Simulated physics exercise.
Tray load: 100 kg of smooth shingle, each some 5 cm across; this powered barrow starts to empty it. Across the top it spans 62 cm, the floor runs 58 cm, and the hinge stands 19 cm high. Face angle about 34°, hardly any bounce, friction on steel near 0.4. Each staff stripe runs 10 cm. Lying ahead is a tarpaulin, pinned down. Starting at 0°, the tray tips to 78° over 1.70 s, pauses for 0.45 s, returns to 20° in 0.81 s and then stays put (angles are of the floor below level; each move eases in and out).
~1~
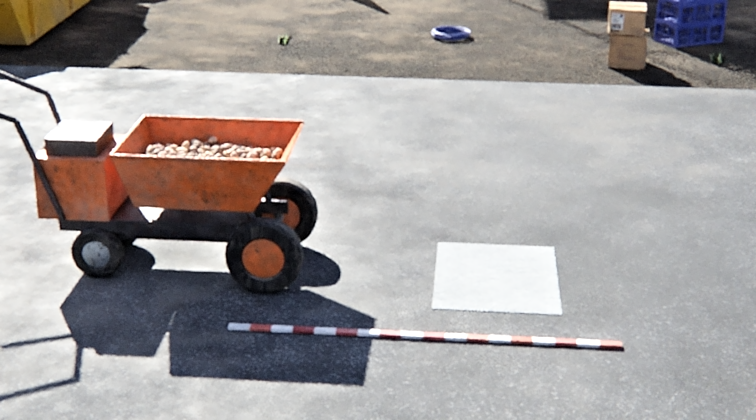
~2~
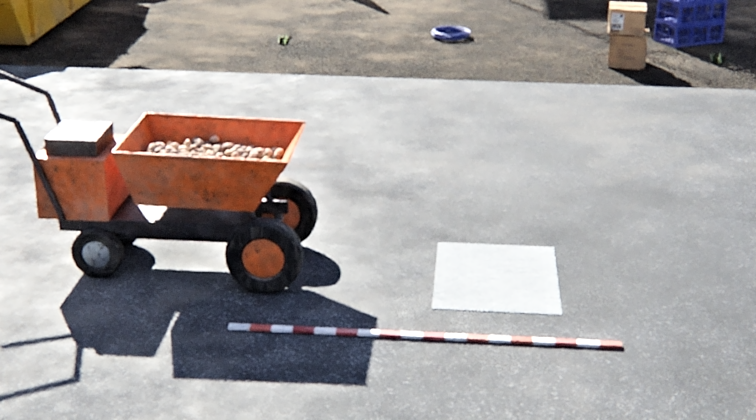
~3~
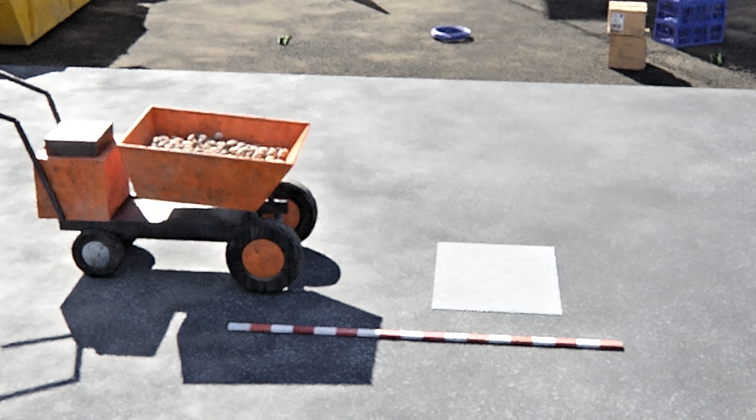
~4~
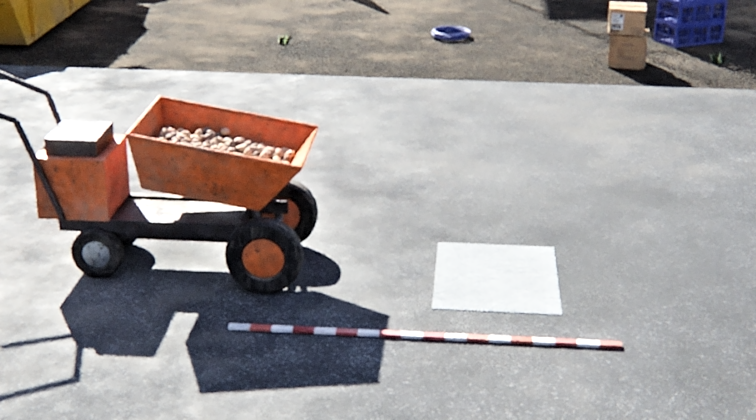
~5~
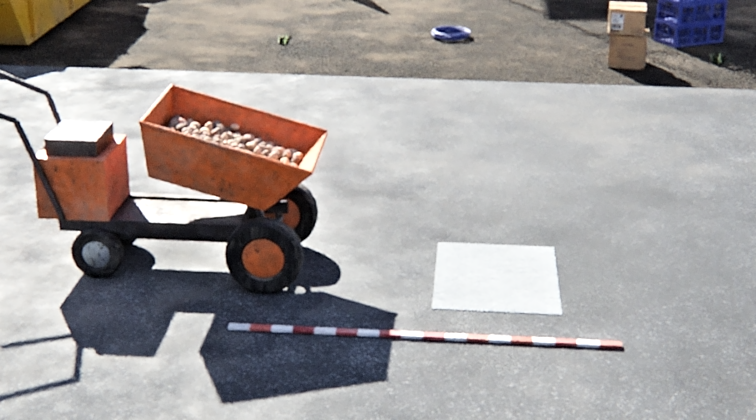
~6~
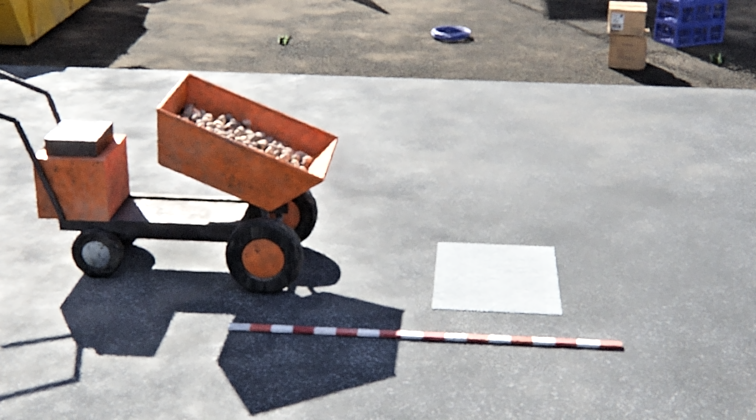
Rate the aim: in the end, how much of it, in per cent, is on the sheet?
Near 30 per cent.
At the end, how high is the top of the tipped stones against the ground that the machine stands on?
The top of the heap ends up around 16 cm above that ground.
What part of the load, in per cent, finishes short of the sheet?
Something like 60 out of every hundred parts of the load ends up there.
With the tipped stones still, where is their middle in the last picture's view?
Look at roughly (427, 270).
A little later the floor is at 66°; 99 % in the tray, 1 % short of the sheet; the foremost stones are at (388, 220).
Then the floor is at 78°; 33 % in the tray, 42 % short of the sheet, 22 % on the sheet, 3 % off the sheet elsewhere; the foremost stones are at (513, 277).
Later still the floor is at 20°; 0 % in the tray, 58 % short of the sheet, 32 % on the sheet, 9 % off the sheet elsewhere; the foremost stones are at (592, 269).
In the end the floor is at 20°; 0 % in the tray, 58 % short of the sheet, 32 % on the sheet, 9 % off the sheet elsewhere; the foremost stones are at (592, 269).
